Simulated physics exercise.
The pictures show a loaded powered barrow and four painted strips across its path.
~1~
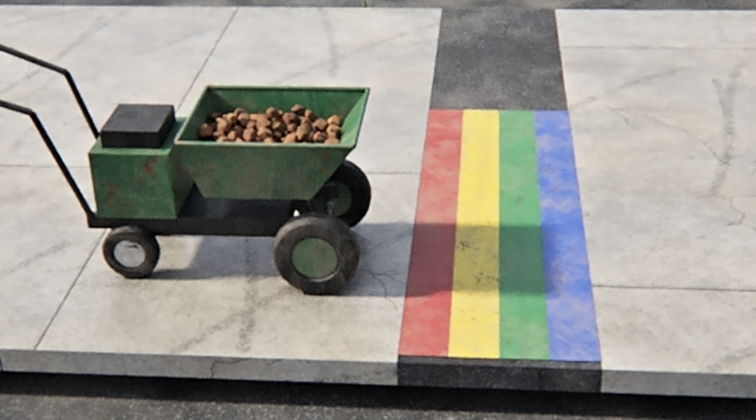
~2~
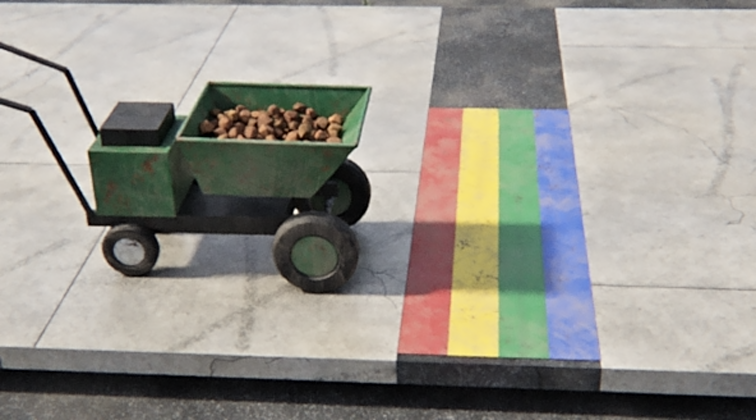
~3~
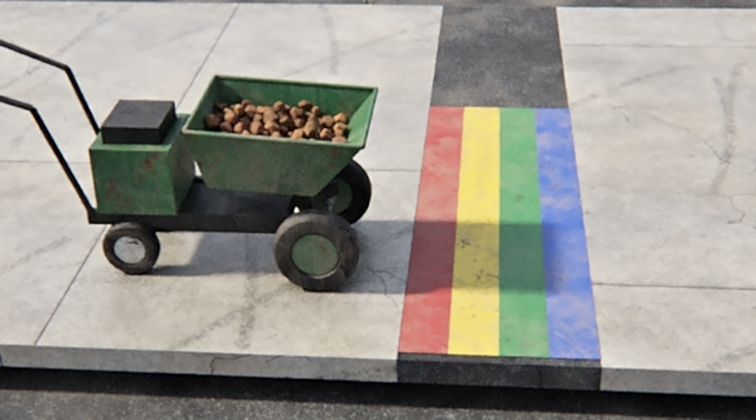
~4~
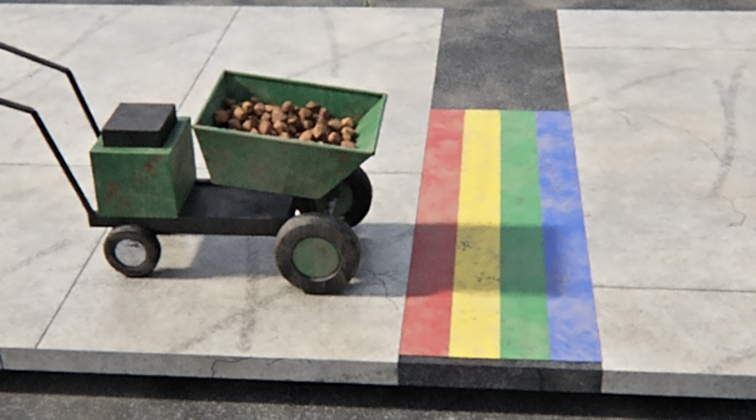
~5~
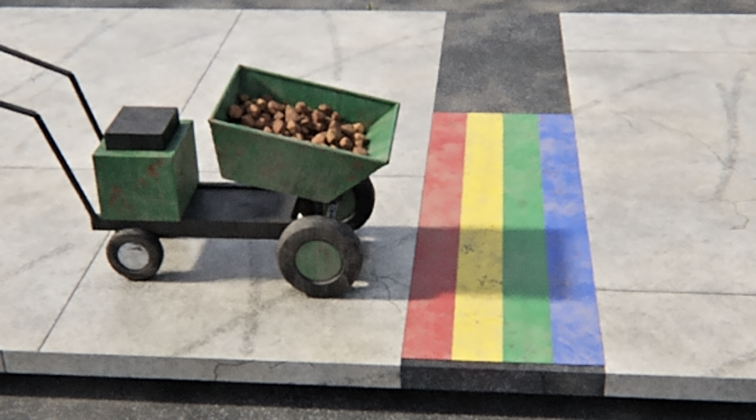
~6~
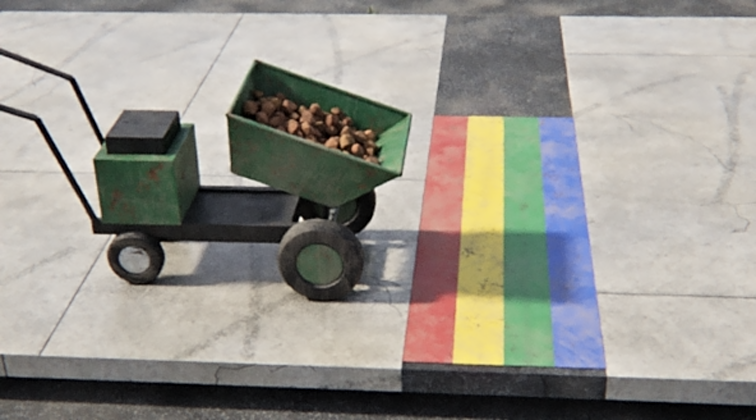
A green barrow beside four coloured strips tilts its skip of brown lumps rightward.
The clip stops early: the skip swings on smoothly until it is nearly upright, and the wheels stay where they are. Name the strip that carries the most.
Most lies over the yellow band.
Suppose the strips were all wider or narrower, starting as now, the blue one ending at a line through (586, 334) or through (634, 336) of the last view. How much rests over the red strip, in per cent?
About 10 and 20 per cent.
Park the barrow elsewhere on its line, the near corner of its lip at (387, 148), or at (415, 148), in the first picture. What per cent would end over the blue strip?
First some 20, then 40 per cent.
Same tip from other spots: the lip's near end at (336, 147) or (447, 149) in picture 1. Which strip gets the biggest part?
The first try: The strip in yellow. The second: The blue strip.
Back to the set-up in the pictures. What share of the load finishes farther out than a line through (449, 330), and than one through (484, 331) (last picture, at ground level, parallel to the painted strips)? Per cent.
Roughly 90 per cent, and 60 per cent.
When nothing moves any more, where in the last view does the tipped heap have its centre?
Roughly at (501, 266).
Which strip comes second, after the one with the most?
It is the strip in green.
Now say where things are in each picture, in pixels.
Lip of the skip (354, 147), level; top of the load (265, 134), clay clods; red strip (427, 318); yellow strip (475, 320); green strip (523, 321); blue strip (572, 323), in the first frame.
Lip of the skip (356, 146), level; top of the load (266, 132), in the second frame.
Lip of the skip (362, 147), tipped barely; top of the load (272, 128), in the third frame.
Lip of the skip (373, 154), tipped a little; top of the load (262, 130), in the fourth frame.
Lip of the skip (387, 163), tipped a little; top of the load (264, 119), in the fifth frame.
Lip of the skip (400, 175), tipped clearly; top of the load (266, 124); red strip (431, 325); yellow strip (479, 327); green strip (528, 328); blue strip (577, 330), in the sixth frame.
Just after the last frame, skip tipped steeply; every one in the skip.
A moment on, skip tipped steeply; the larger part in the skip; just a few over the red strip; roughly a quarter over the yellow strip; just a few over the green strip.
Further on, skip tipped right over; about a tenth in the skip; about a tenth over the red strip; roughly a third over the yellow strip; roughly a quarter over the green strip; about a tenth over the blue strip; just a few off the paint.
When it is over, skip tipped right over; about a tenth in the skip; about a tenth over the red strip; roughly a third over the yellow strip; roughly a quarter over the green strip; about a tenth over the blue strip; just a few off the paint.
